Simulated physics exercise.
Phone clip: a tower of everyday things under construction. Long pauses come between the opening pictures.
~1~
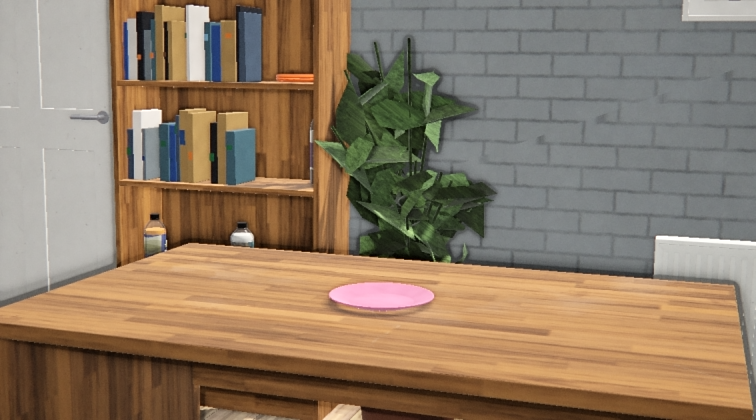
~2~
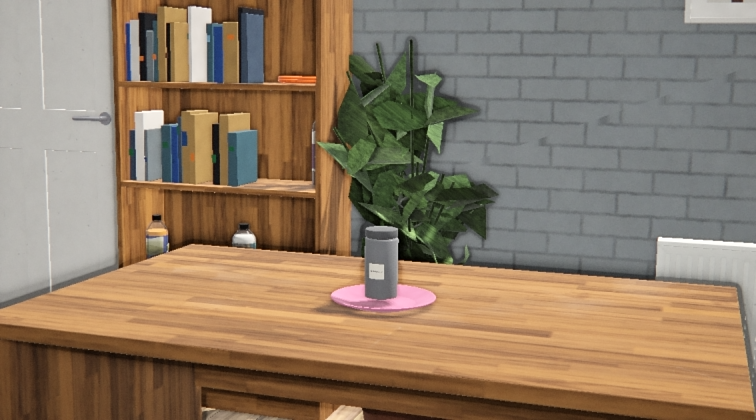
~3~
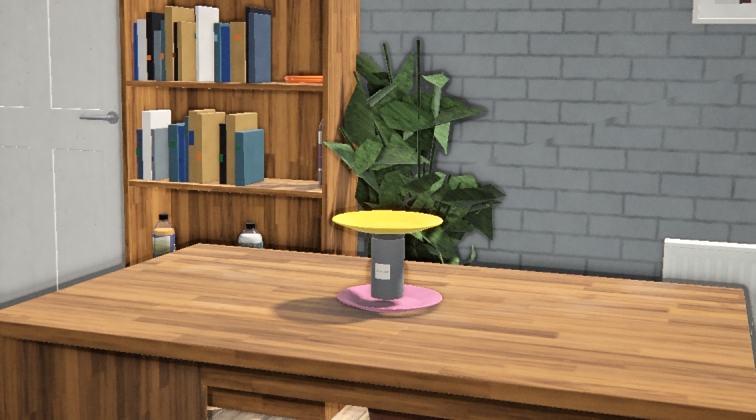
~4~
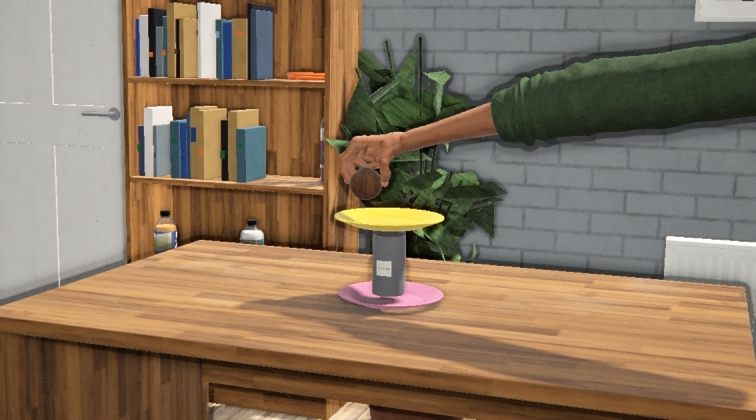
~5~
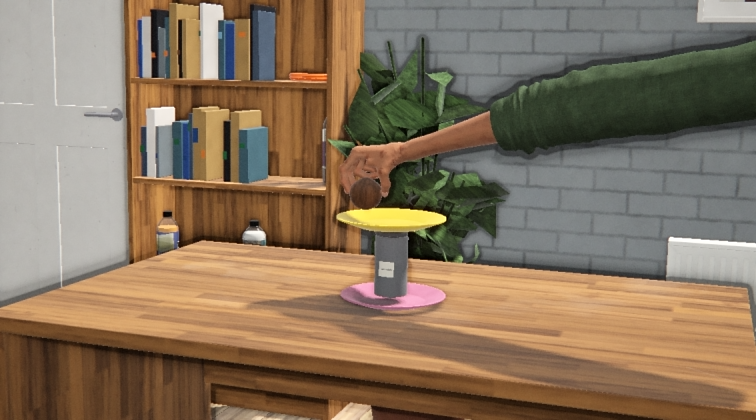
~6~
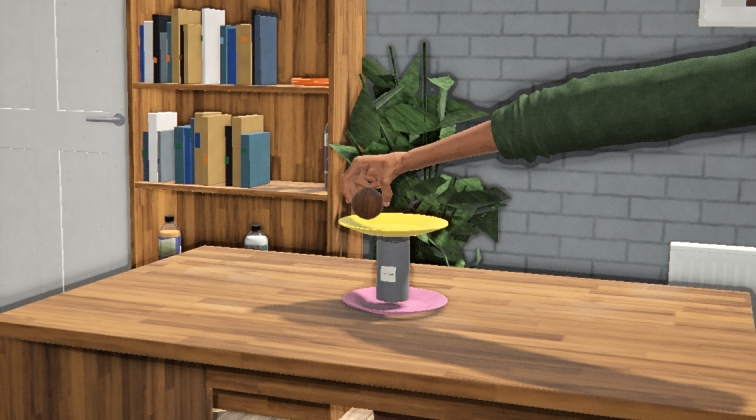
At first, a pink plate lies alone on a wooden table, then a grey jar stands on it and a yellow plate rests on top of the jar. A green-sleeved arm reaches in from the right, holding a brown onion above the yellow plate, and lowers it slightly onto the plate's left side.
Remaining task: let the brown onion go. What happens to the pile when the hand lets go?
I expect the pile to stay intact.
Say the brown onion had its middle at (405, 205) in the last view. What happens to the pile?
The pile remains standing.
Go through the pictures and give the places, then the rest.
The last thing is not in view yet; pink plate (382, 299), in the first picture.
The last thing is not in view yet; grey jar (381, 263), in the second picture.
The last thing is not in view yet; yellow plate (388, 224), in the third picture.
On its way; brown onion (366, 183); pink plate (391, 297), in the fourth picture.
On its way; brown onion (366, 194); grey jar (391, 261), in the fifth picture.
In place under the hand; brown onion (368, 203); yellow plate (393, 226), in the sixth picture.
Then, 0.40 s past the last view, nothing moves.
Then, 0.80 s past the last view, brown onion resting near (367, 204).
Finally, all 4 still in place. Final places as the last picture's camera would see them, brown onion near (367, 204). The pile holds.
